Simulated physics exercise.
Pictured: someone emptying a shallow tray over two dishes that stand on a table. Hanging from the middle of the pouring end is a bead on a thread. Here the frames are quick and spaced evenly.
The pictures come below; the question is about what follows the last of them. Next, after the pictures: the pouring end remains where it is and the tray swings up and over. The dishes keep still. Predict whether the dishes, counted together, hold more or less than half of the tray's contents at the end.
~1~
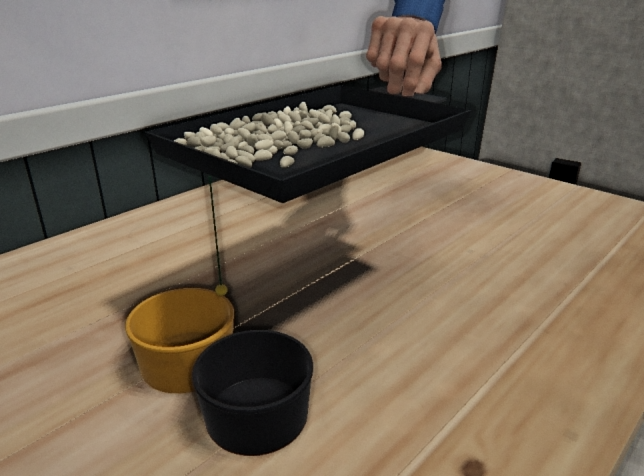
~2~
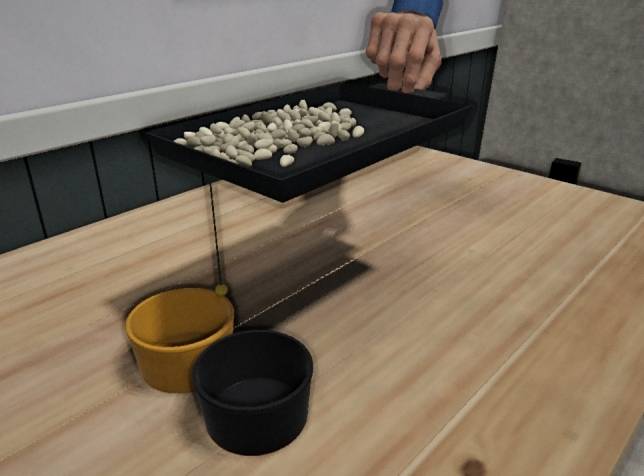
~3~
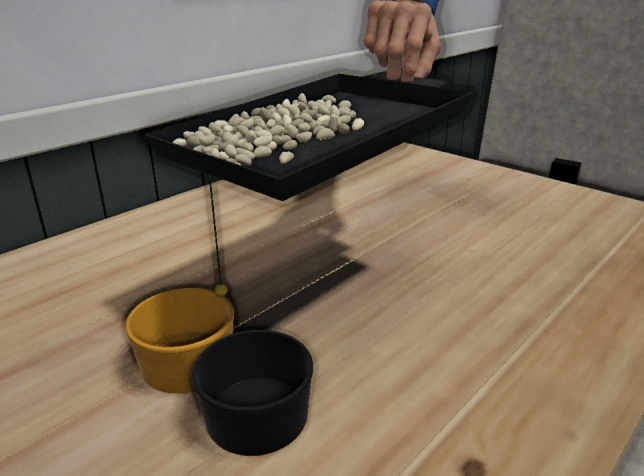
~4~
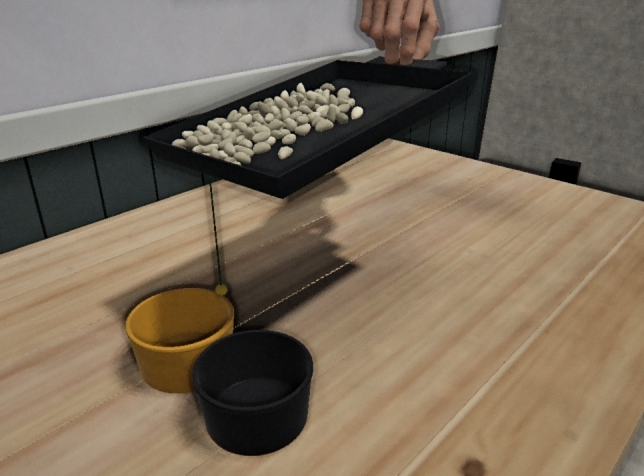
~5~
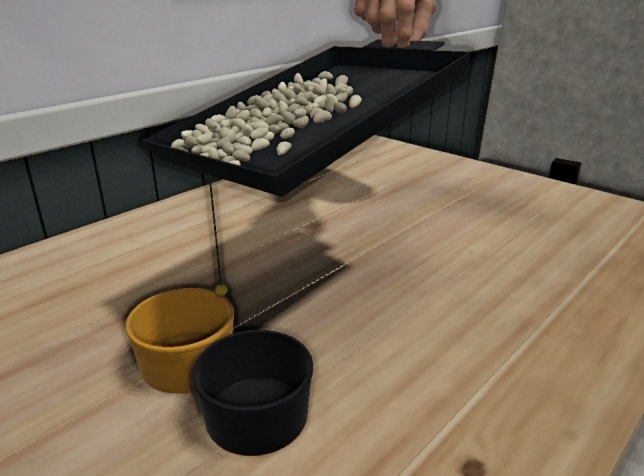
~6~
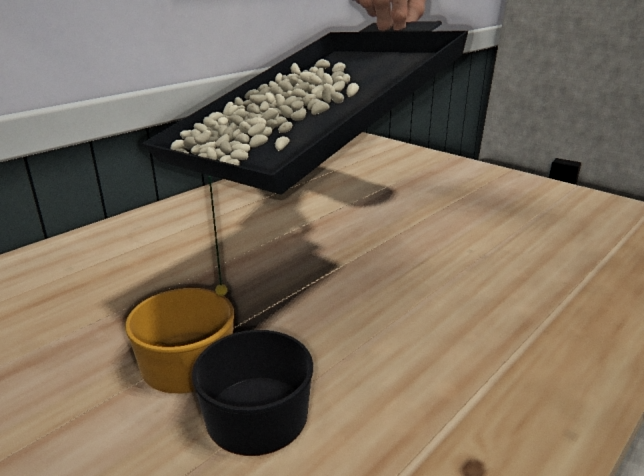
Less.
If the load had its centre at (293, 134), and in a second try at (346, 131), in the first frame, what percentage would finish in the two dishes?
Try 1: 40 %; try 2: 30 %.
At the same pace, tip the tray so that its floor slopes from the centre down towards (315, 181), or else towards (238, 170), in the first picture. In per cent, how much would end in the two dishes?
For the first aim it is 50 in a hundred, for the second 70 in a hundred.
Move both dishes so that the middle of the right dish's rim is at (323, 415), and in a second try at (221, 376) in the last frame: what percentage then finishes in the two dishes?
Respectively 0 % and 40 %.
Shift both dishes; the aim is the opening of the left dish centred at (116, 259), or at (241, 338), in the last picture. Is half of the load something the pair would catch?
At the first place the larger part, at the second under half.
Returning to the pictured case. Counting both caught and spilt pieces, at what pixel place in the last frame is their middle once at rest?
Around (142, 337), give or take.
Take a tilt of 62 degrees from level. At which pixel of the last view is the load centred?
(198, 105).
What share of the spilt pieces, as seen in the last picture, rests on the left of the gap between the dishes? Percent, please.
It comes to about 100 percent.
Soon, tray tipped steeply; all on the tray.
A while on, tray tipped past a quarter turn; about half on the tray; a small part in the left dish; about a quarter outside both; a small part in the air.
Towards the end, tray tipped past a quarter turn; about a third in the left dish; about two thirds outside both.
Finally, tray tipped past a quarter turn; none in the right dish; about a third in the left dish; about two thirds outside both.
